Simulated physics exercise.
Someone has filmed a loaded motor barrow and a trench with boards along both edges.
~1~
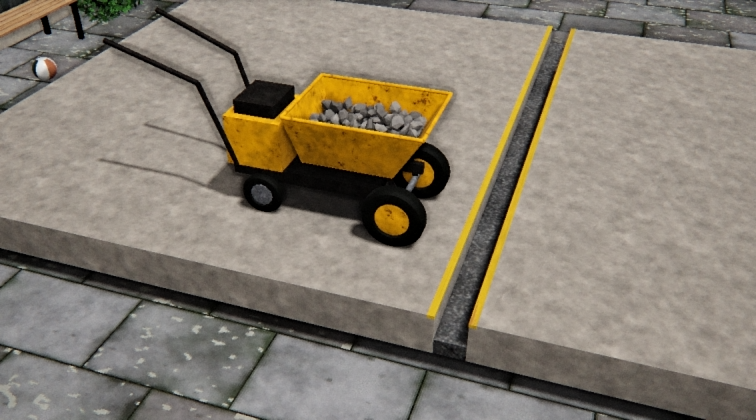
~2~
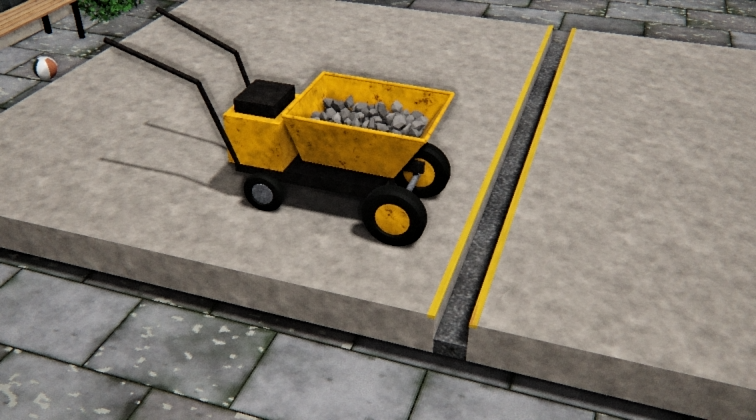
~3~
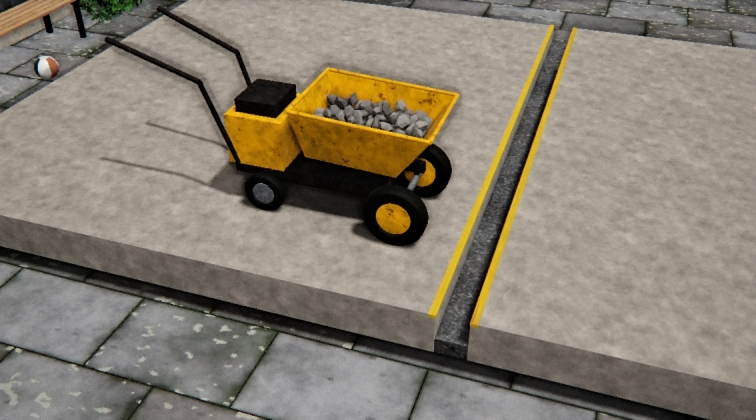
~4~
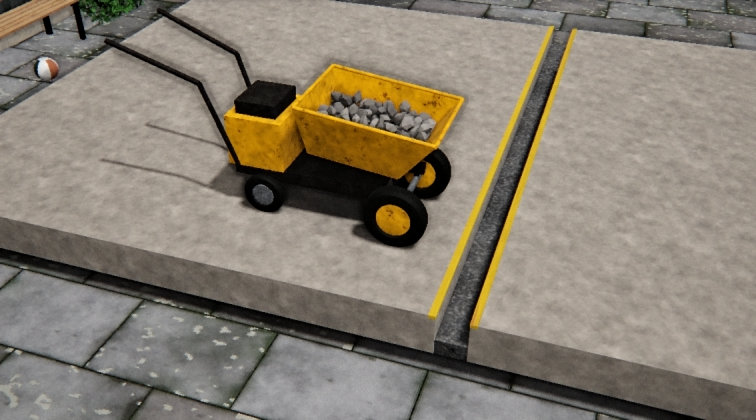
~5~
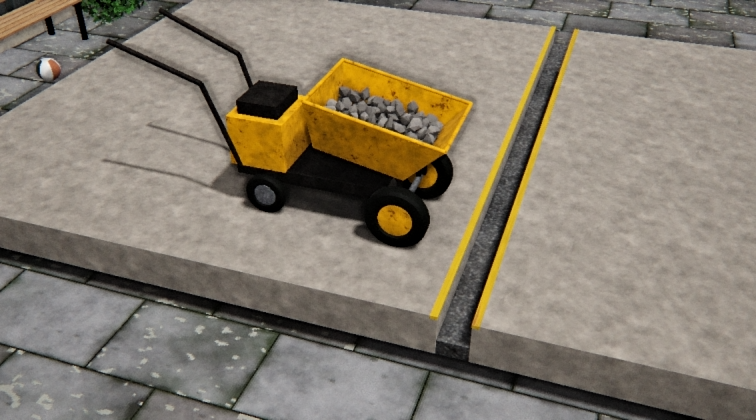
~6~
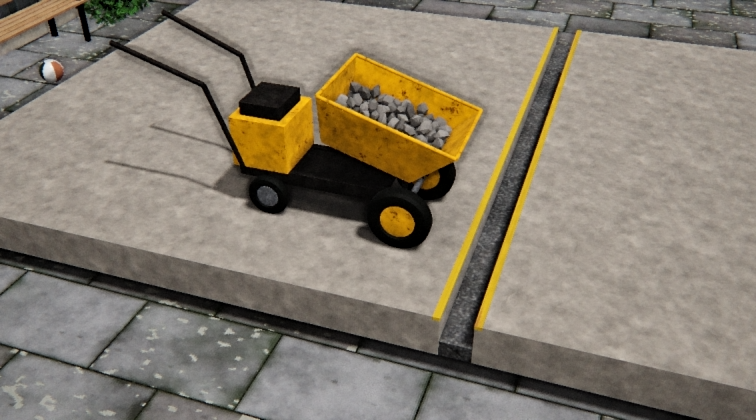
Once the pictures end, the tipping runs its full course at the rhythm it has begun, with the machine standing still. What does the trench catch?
The trench takes under half.
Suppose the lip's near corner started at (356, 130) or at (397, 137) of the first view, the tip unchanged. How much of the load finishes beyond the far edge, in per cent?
First some 0, then 30 per cent.
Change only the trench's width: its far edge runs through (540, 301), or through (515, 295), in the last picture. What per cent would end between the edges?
The first gives 100 %, the second 70 %.
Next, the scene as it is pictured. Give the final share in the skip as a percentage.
Roughly 25 in a hundred.
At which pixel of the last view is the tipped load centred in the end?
At about (542, 240).
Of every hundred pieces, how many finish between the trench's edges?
Near 5 %.
Soon after the last picture, skip tipped steeply; all in the skip.
A little later, skip tipped right over; most in the skip; a small part beyond it; a stray few falling.
Later still, skip tipped right over; about a third in the skip; a stray few in or heaped over the trench; about two thirds beyond it.
By the end, skip tipped right over; about a quarter in the skip; a small part in or heaped over the trench; about two thirds beyond it.
